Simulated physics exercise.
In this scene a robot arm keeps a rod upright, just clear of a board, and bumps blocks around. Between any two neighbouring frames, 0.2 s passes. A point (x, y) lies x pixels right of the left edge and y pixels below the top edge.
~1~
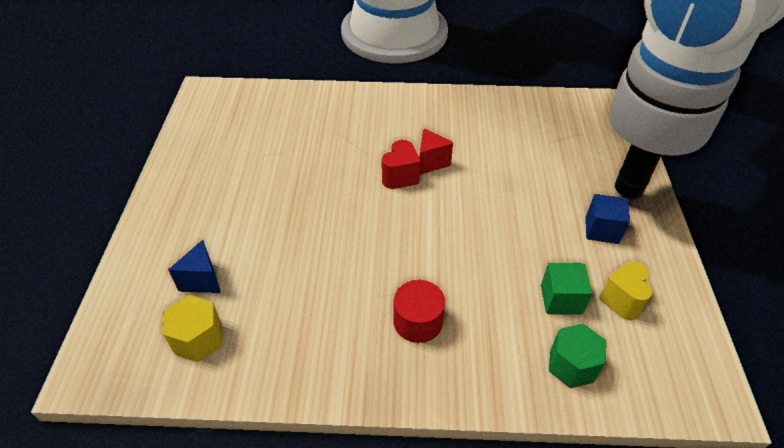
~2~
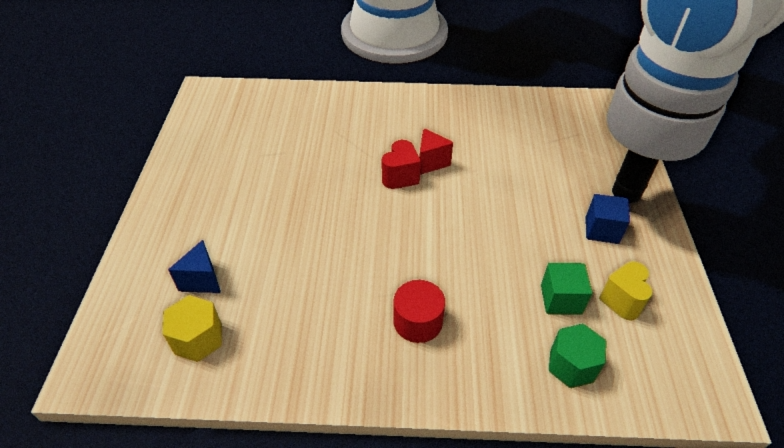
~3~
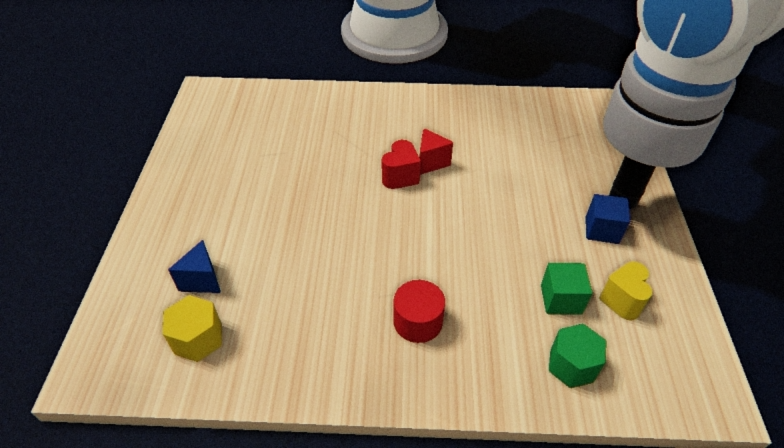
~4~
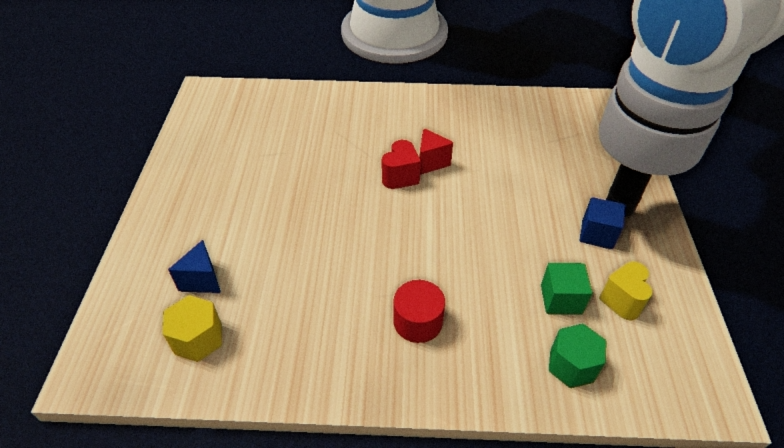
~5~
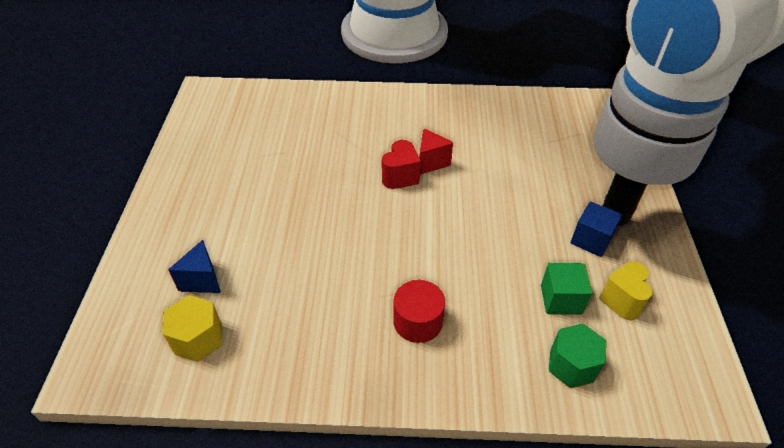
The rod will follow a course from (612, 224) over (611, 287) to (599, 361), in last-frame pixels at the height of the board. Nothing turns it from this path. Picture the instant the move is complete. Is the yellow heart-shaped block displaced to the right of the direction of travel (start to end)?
It seems not.
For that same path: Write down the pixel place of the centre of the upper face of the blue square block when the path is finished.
If I read the scene right, the answer is (587, 234).
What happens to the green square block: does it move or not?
By the time the path is finished, it has hardly shifted at all.
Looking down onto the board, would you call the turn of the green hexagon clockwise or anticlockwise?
From above, clockwise.
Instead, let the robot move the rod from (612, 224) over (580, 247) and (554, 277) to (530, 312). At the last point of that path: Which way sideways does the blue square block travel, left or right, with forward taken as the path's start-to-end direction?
The blue square block is shifted sideways to the right, facing along the path from start to end.
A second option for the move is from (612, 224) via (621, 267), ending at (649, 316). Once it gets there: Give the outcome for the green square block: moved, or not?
Left where it is.
The first path, step by step. One third of the way, rod (616, 258); blue square block (588, 234), turned 70° clockwise.
Two thirds of the way, rod (612, 304); blue square block (587, 234), turned 70° clockwise; yellow heart-shaped block (641, 324), turned 25° anticlockwise.
At the end, rod (603, 354); green square block not moved; green hexagon (573, 354), turned 20° clockwise; blue square block (587, 234), turned 70° clockwise; yellow heart-shaped block (655, 363), turned 95° anticlockwise.
